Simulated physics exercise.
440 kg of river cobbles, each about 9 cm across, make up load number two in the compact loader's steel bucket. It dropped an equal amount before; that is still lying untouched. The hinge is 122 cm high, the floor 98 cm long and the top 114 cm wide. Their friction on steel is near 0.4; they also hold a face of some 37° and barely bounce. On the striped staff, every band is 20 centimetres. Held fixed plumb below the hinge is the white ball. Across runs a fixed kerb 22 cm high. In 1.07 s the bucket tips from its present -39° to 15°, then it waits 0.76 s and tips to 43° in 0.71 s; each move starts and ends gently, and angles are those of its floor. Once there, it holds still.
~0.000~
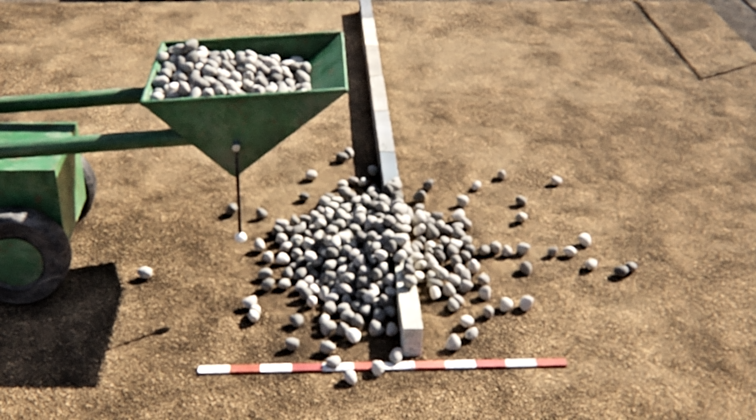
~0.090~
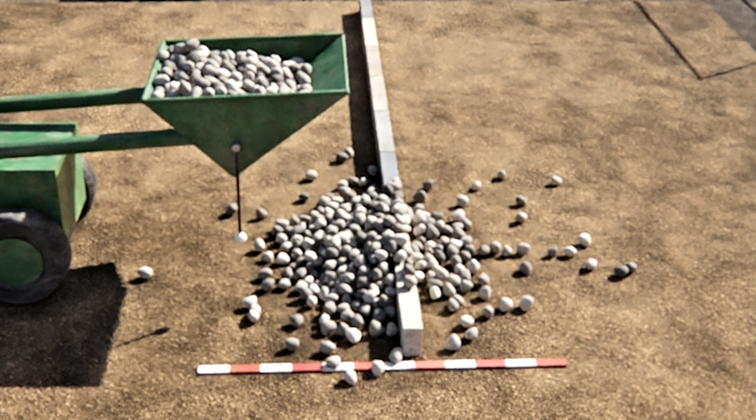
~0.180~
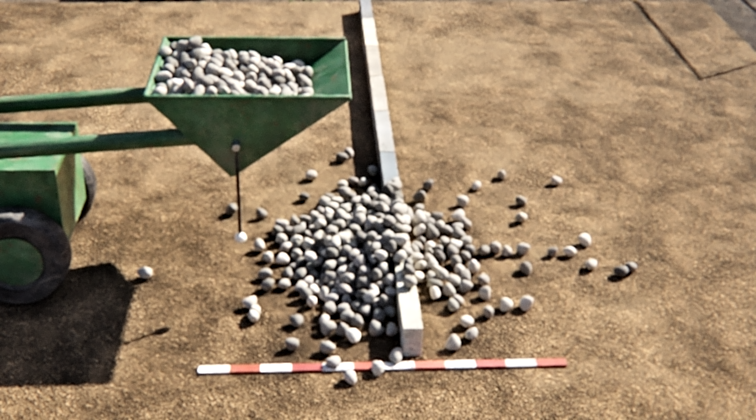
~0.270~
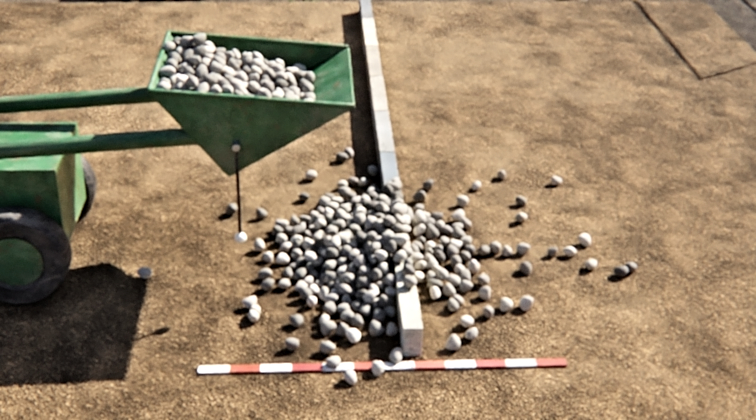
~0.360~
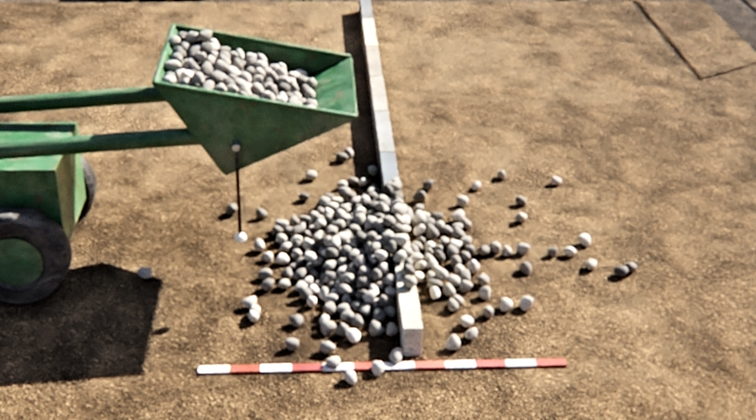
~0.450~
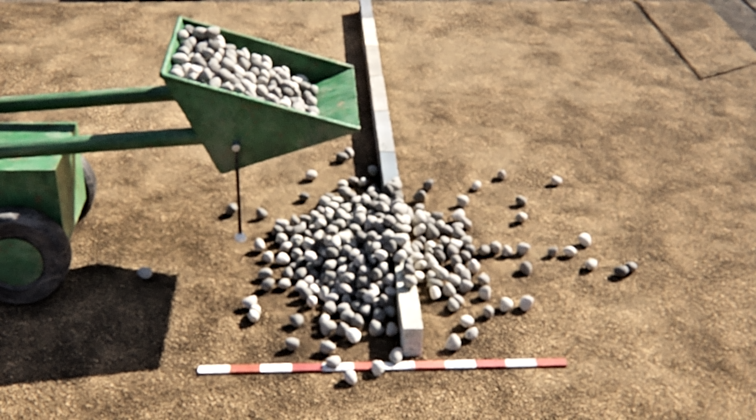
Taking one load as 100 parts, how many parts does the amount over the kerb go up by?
28 parts.
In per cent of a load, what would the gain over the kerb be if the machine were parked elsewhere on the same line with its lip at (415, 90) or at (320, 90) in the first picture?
Near 85 in a hundred, then near 10 in a hundred.
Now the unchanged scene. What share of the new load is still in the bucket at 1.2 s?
Roughly 100 parts in a hundred of the load.
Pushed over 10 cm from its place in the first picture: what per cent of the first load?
Estimate: 15 %, roughly.
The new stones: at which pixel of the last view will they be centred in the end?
The middle ends up near (355, 240).
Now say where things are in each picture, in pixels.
In the first frame, the bucket is at -39°, its lip at (347, 90); the top of the load is at (203, 59). The earlier load is highest near (396, 221), 35 cm above ground level, 82 % on this side of the kerb, 18 % over the kerb.
In the second frame, the bucket is at -38°, its lip at (348, 92); the top of the load is at (198, 58); the stones move at 0.1 m/s on average.
In the third frame, the bucket is at -35°, its lip at (351, 98); the top of the load is at (193, 55); the stones move at 0.2 m/s on average.
In the fourth frame, the bucket is at -30°, its lip at (354, 107); the top of the load is at (186, 48); the stones move at 0.2 m/s on average.
The fifth frame shows lip at (357, 117), floor tilted -25°, highest stones at (187, 44); the stones move at 0.3 m/s on average.
In the sixth frame, the bucket is at -18°, its lip at (359, 130); the top of the load is at (194, 39); the stones move at 0.4 m/s on average.
After 0.8 s the floor is at 6°; in per cent of one load, 100 in the bucket, 82 on this side of the kerb, 18 over the kerb; the foremost stones are at (577, 239).
After 1.2 s the floor is at 15°; in per cent of one load, 99 in the bucket, 83 on this side of the kerb, 18 over the kerb; the foremost stones are at (577, 239).
After 3.0 s the floor is at 43°; in per cent of one load, 0 in the bucket, 154 on this side of the kerb, 46 over the kerb; the foremost stones are at (584, 241).
After 5.7 s the floor is at 43°; in per cent of one load, 0 in the bucket, 154 on this side of the kerb, 46 over the kerb; the foremost stones are at (584, 241). Net gain over the kerb, 28.
